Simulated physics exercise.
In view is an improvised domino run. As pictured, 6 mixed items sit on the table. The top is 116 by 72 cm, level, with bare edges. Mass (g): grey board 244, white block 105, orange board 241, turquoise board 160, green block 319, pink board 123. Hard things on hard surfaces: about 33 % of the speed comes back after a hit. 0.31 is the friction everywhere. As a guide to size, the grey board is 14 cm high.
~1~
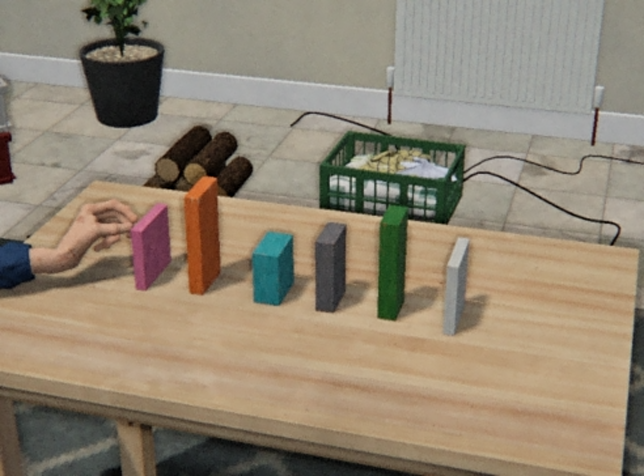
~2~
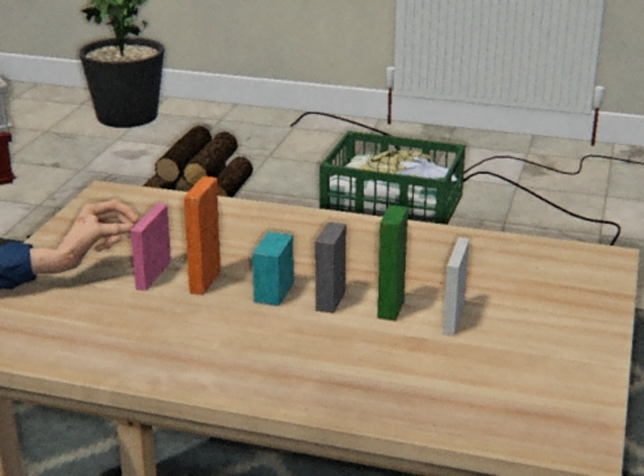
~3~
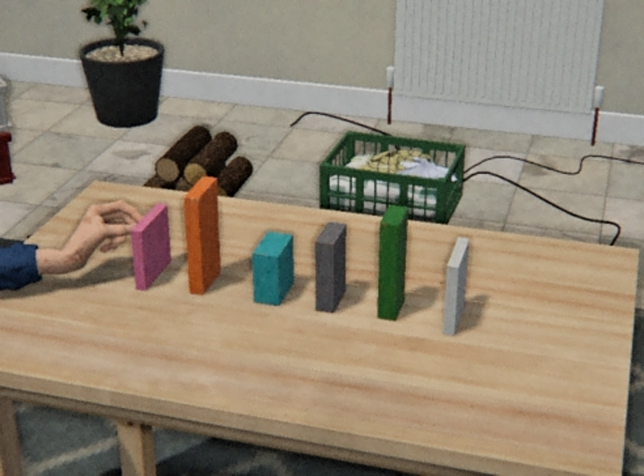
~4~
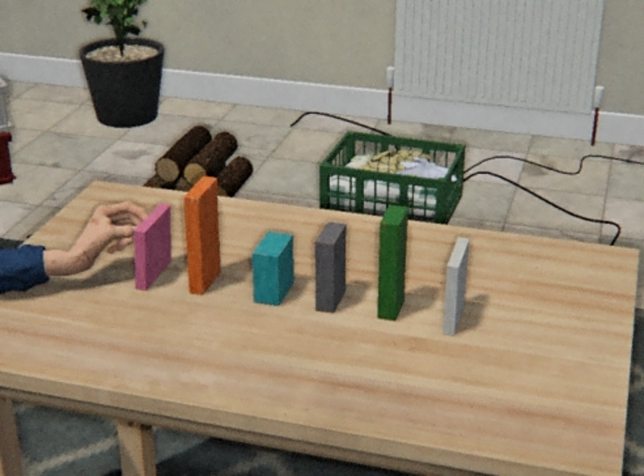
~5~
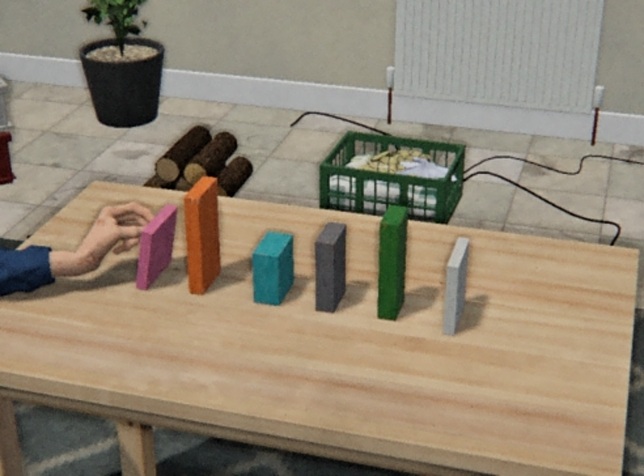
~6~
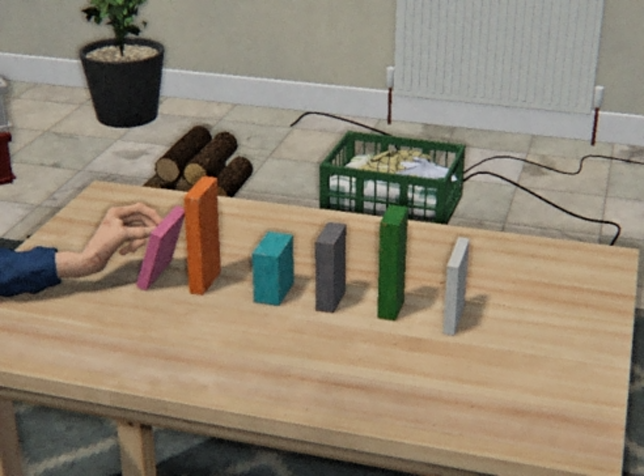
The footage shows six upright coloured blocks spaced in a row on a wooden table, with a hand at the left end. The hand pushes the pink block, which tilts rightward toward the orange one while the others stay still.
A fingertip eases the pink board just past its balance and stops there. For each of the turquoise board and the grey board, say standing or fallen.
Turquoise board: Standing, grey board: Standing.
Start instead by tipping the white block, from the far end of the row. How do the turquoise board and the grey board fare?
As for the turquoise board, it remains erect; as for the grey board, it remains erect.
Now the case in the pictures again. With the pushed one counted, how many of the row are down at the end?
That makes 2.
Then, 0.30 s after the last picture, pink board 77° over; orange board leaning 14°.
Then, 0.50 s after the last picture, pink board 90° over; orange board leaning 41°.
Then, 1.80 s after the last picture, pink board 90° over; turquoise board slid 2 cm near (282, 269); orange board leaning 50°.
At rest, tipped over on the table, orange board; the other 3 in place, give or take 5 cm. Seen from the same camera at the end, turquoise board near (283, 270), grey board near (331, 267).
